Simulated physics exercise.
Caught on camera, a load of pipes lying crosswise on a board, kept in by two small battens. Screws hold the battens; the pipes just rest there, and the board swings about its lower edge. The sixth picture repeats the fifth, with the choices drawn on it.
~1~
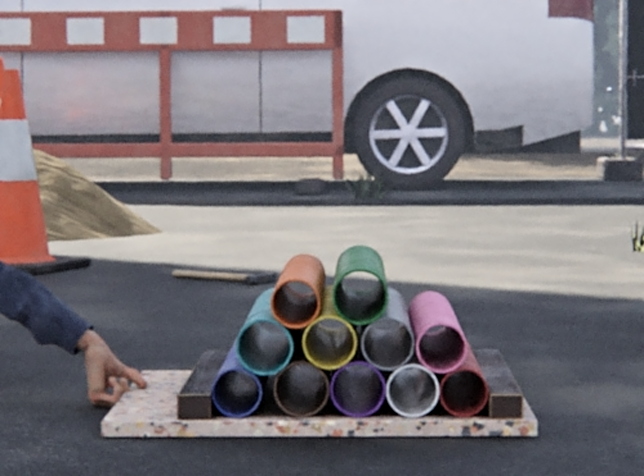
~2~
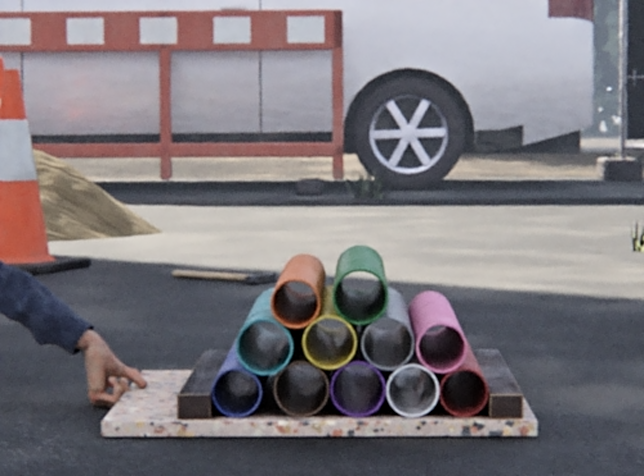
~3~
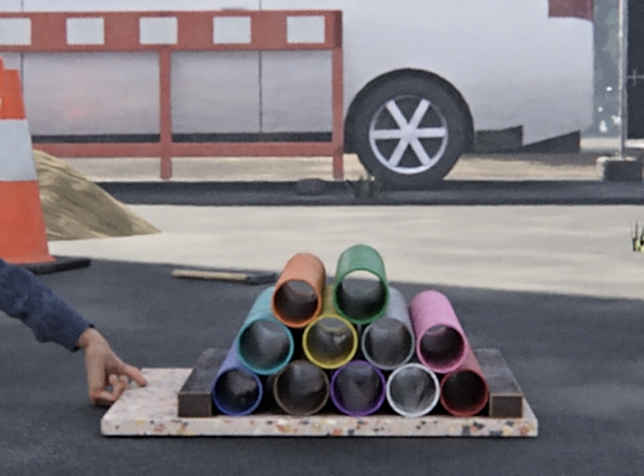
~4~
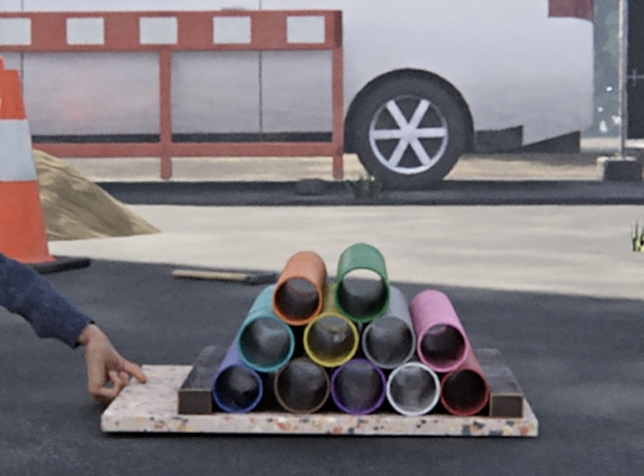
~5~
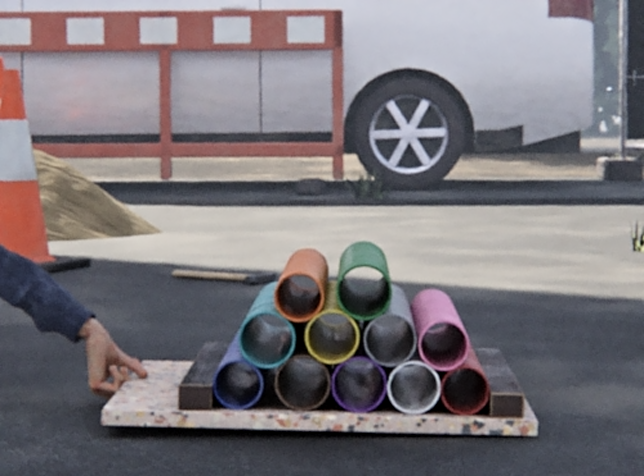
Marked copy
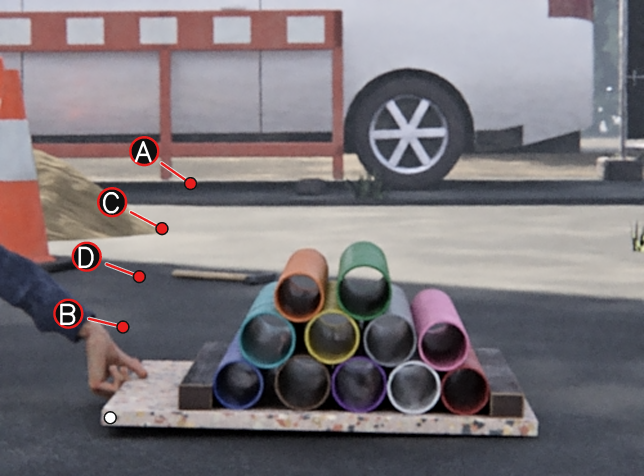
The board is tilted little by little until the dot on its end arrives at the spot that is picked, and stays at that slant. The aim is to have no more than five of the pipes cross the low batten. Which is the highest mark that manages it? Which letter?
Stop at C.
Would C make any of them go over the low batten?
Yes.
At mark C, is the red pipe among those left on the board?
The red pipe: Yes.
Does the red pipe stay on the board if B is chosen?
The red pipe: Yes.
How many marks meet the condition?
Three of the four.
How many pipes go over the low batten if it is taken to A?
The count is six.
On the marked copy, A at (190, 184); B at (123, 327); C at (162, 229); D at (139, 277); the white dot at (110, 418).
Taking C. A third of the way, board at 18°.
Two thirds of the way, board at 28°.
When it is over, board at 28°, five over the low batten.
As for the rest, A six over the low batten; B none over the low batten; D none over the low batten.
